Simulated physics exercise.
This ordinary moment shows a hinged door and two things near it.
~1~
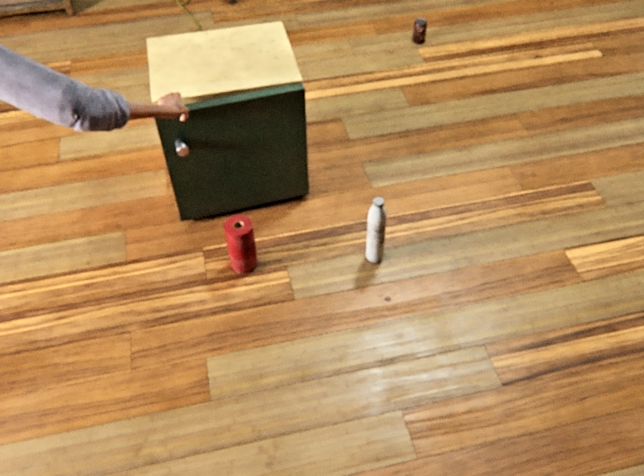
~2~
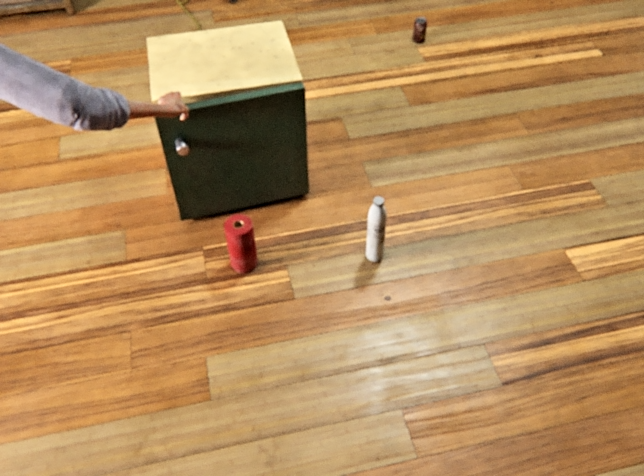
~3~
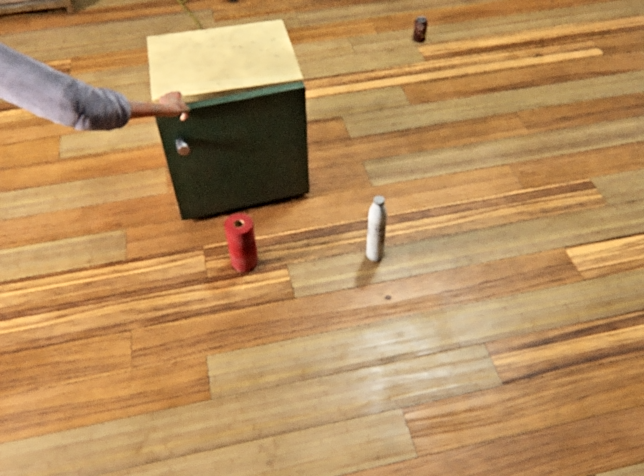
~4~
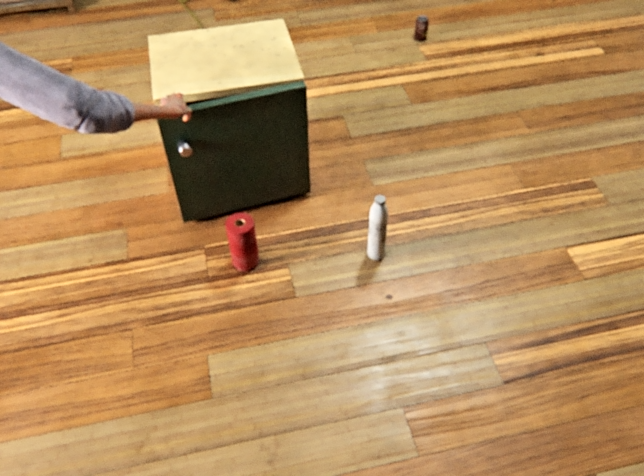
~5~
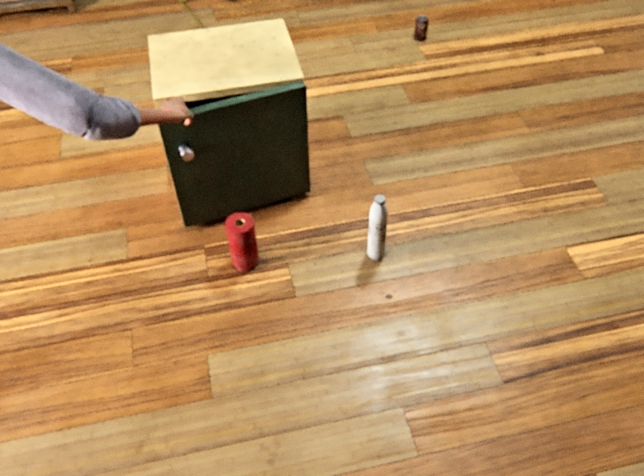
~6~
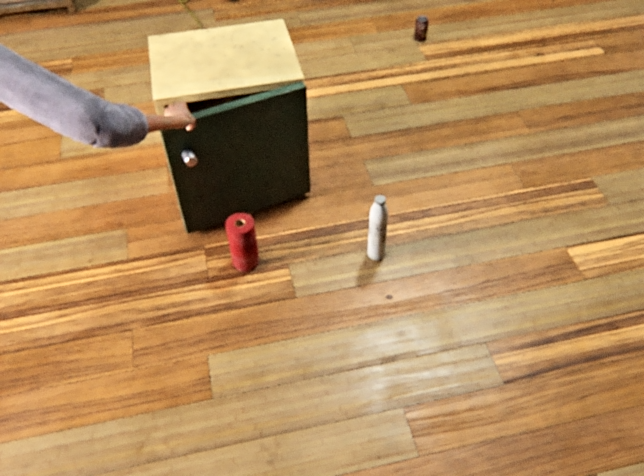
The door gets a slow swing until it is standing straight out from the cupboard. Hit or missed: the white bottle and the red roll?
Result: The white bottle is never reached, the red roll is reached and moved.
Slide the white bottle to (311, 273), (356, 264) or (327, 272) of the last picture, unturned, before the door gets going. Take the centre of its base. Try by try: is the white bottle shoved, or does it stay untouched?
First it gets pushed, next it stays clear, and last it gets pushed.
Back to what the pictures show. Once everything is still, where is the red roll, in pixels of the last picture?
Its middle is close to (353, 266).
Then, 0.86 s past the last view, door 51° open; white bottle at rest near (378, 228); red roll travelled about its own width near (269, 257).
Then, 1.32 s past the last view, door 72° open; white bottle at rest near (378, 228); red roll travelled well along near (311, 268).
Finally, the white bottle escapes contact, near (378, 228); the red roll gets knocked, near (353, 266).
